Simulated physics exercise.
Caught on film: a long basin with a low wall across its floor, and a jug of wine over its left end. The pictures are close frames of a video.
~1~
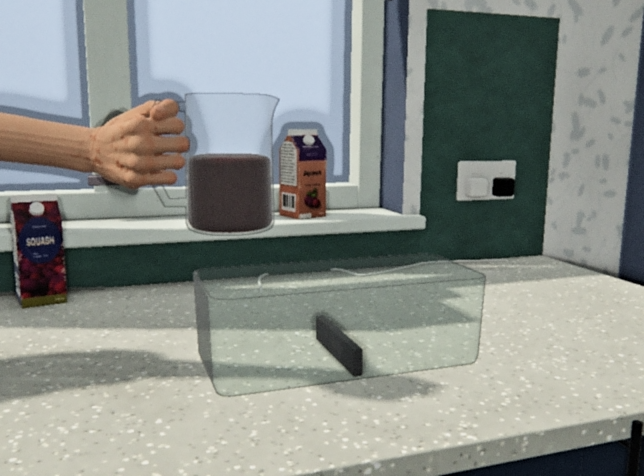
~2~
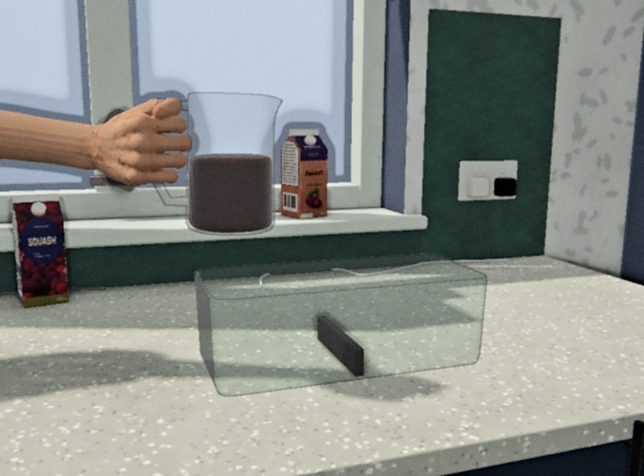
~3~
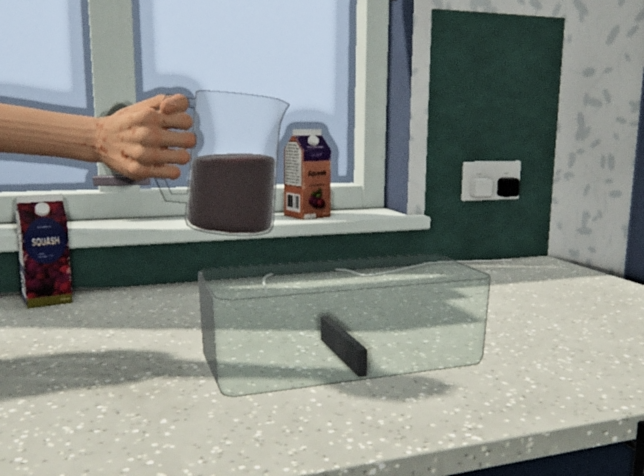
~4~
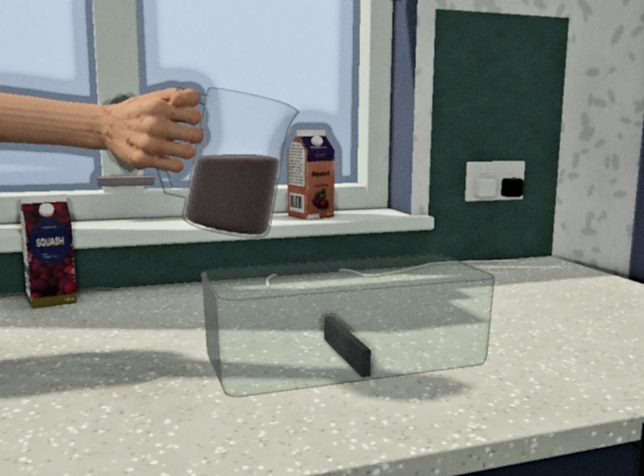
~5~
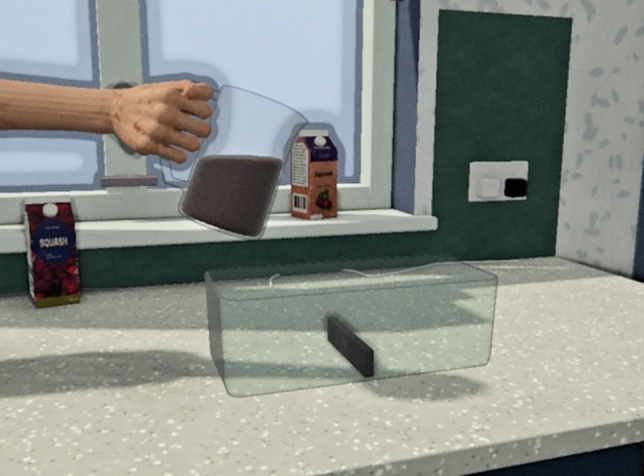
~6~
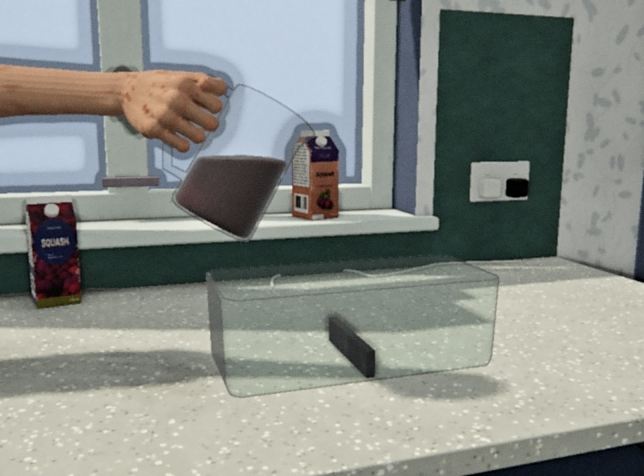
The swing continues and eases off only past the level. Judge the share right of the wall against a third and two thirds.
In the end over two thirds is right of the wall.
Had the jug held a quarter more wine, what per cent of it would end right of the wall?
It comes to 90 per cent or so.
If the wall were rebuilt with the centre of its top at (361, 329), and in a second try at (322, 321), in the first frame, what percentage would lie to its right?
The first gives 25 %, the second 95 %.
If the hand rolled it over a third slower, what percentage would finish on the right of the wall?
Close to 90 per cent.
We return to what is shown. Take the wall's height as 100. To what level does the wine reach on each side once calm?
Some 10 per cent left and 70 right.
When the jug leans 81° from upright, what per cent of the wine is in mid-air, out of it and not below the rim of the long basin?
Near 5 %.
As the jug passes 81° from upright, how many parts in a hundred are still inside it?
It comes to 95 per cent or so.
A moment on, the jug is tipped on its side and 94 per cent is still to pour, 0 is left of the wall and 0 right of it.
Next, the jug is tipped right over and 46 per cent is still to pour, 2 is left of the wall and 30 right of it.
Then the jug is tipped right over and 13 per cent is still to pour, 4 is left of the wall and 74 right of it.
Later the jug is tipped right over and 2 per cent is still to pour, 6 is left of the wall and 90 right of it.
Finally, 8 per cent lies left of the wall, 91 right of it and 1 outside.
